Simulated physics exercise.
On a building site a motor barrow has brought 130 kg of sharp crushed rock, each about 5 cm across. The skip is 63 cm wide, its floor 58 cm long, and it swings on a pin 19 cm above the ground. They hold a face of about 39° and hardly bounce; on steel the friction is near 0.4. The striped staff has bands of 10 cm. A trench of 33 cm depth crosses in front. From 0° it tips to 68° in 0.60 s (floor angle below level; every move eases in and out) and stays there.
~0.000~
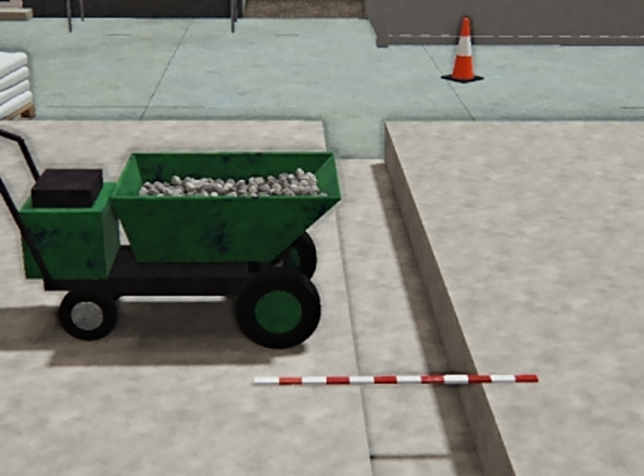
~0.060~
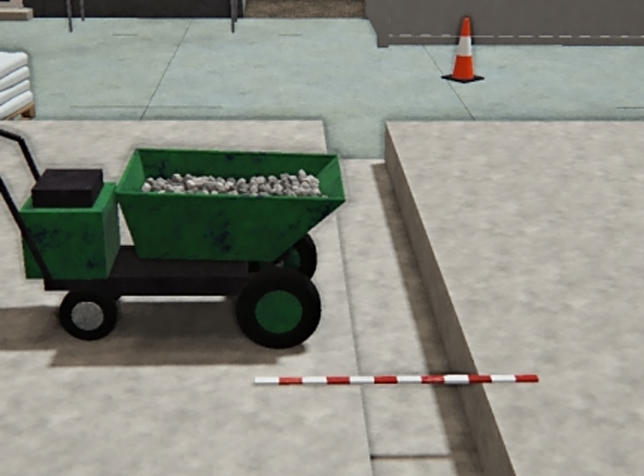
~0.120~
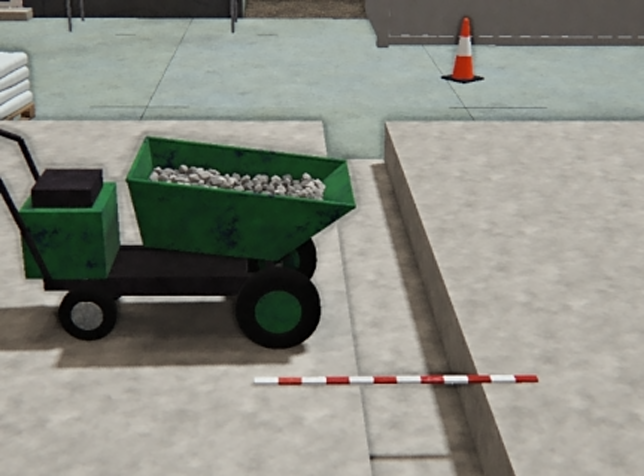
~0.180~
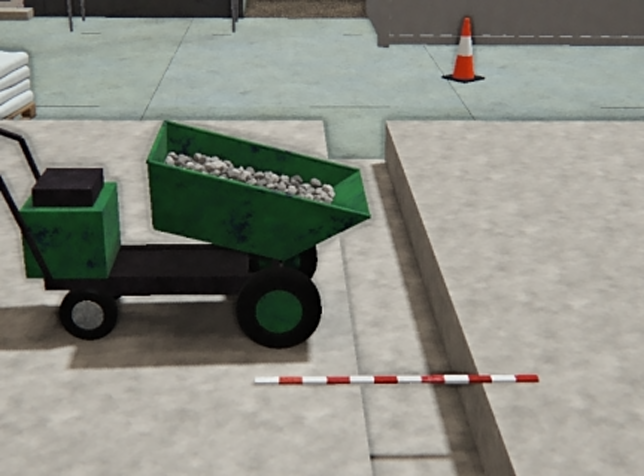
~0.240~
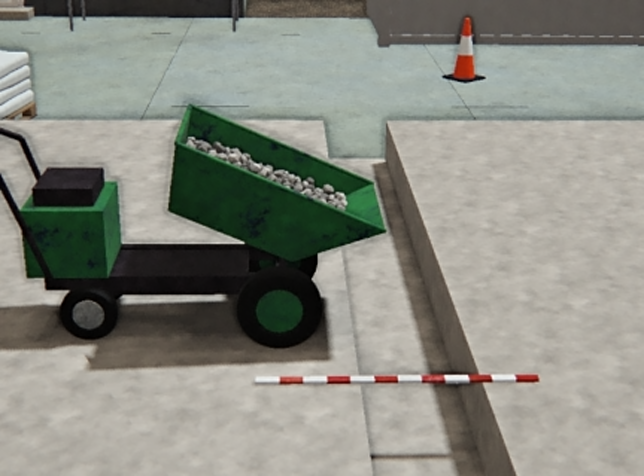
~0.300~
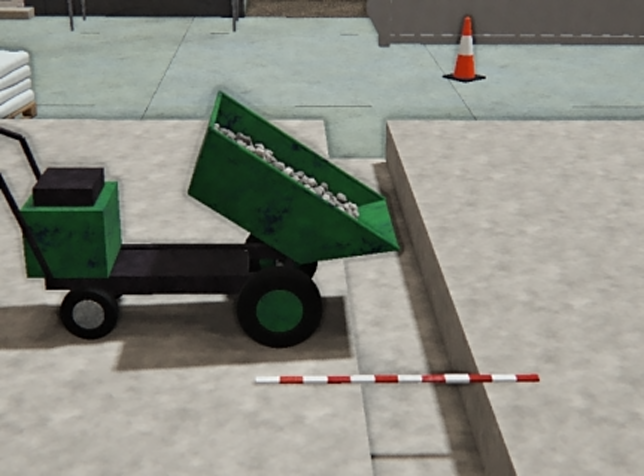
In this clip, a green motor barrow loaded with grey crushed rock stands beside a trench on a building site, and its skip tilts steadily forward to the right, the rear rising high while the lip lowers.
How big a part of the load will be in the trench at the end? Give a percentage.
Some 72 per cent of it.
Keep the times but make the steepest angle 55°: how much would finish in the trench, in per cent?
It would be near 35 per cent.
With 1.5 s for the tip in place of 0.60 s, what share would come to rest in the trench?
It would be near 95 per cent.
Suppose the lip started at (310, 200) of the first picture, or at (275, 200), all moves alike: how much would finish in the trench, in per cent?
About 95 and 100 per cent.
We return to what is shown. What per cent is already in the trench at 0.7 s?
About 15 per cent by then.
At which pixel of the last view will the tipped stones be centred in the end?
Their middle is at about (439, 357).
After 0.4 s the floor is at 57°; 100 % in the skip; the foremost stones are at (386, 264).
After 0.7 s the floor is at 68°; 87 % in the skip, 13 % in the trench; the foremost stones are at (462, 326).
After 1.0 s the floor is at 68°; 24 % in the skip, 48 % in the trench, 28 % past the trench; the foremost stones are at (617, 321).
After 3.0 s the floor is at 68°; 0 % in the skip, 72 % in the trench, 28 % past the trench; the foremost stones are past the picture's edge.
